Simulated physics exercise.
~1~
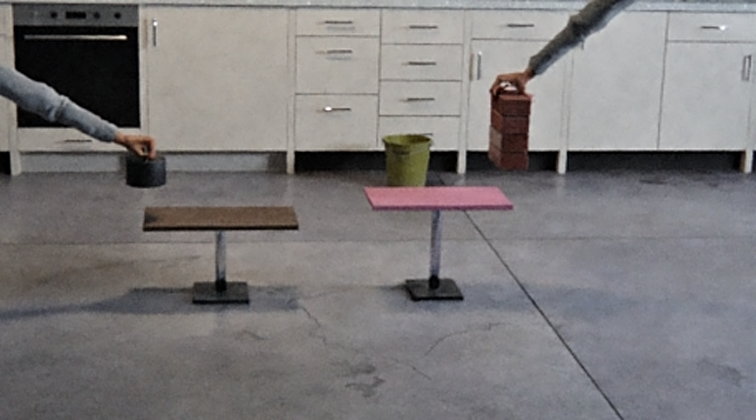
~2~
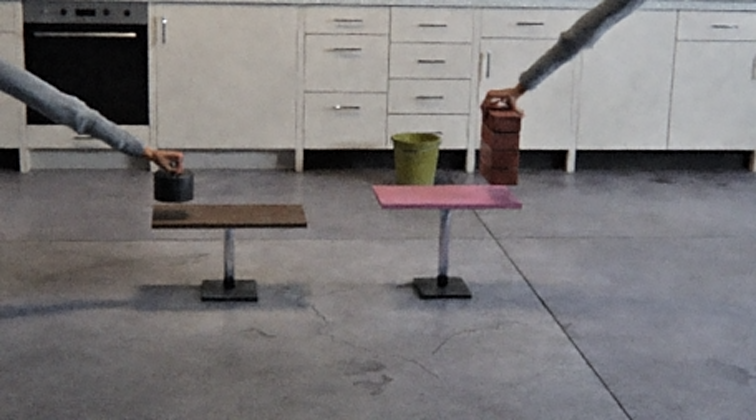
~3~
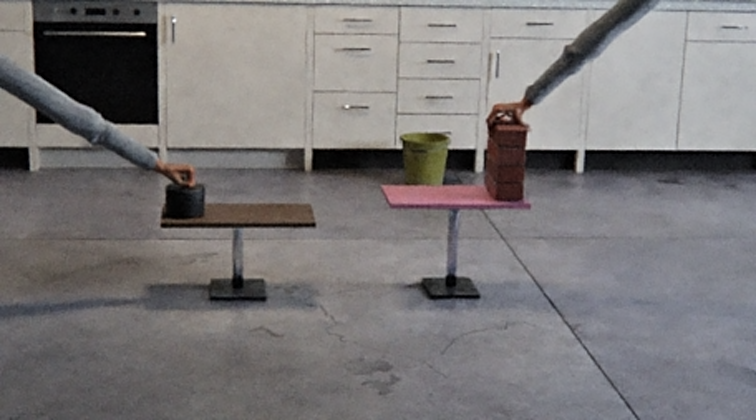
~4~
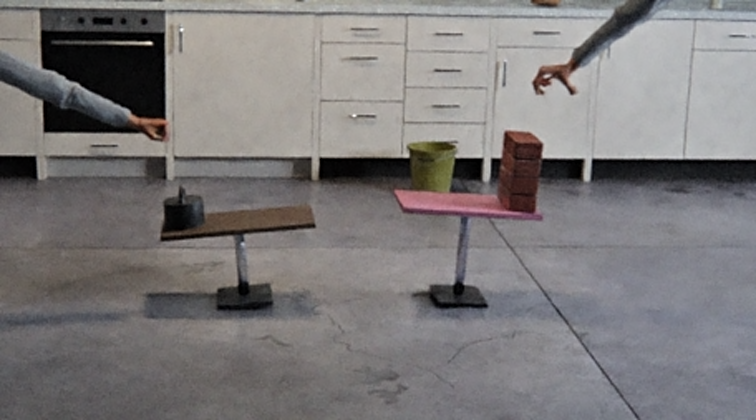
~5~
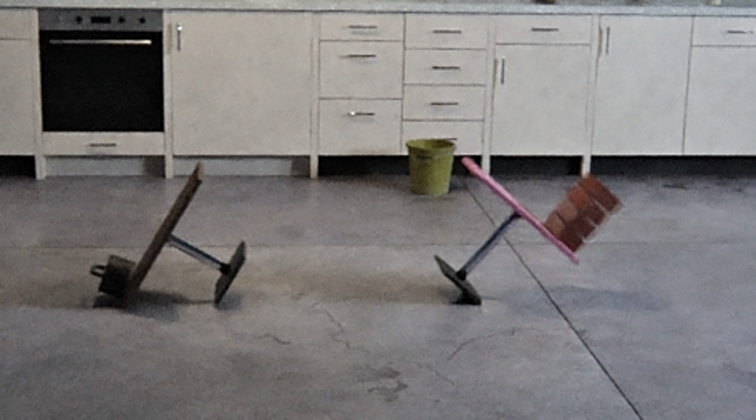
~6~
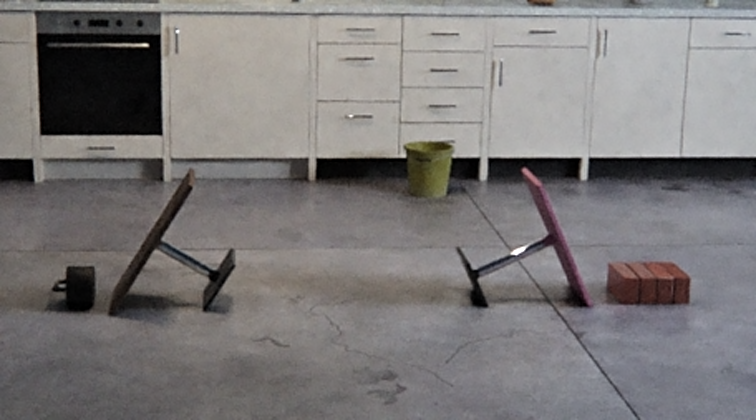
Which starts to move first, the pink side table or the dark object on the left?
The dark object on the left moves first, as the hand lowers it, and the pink side table only moves later.
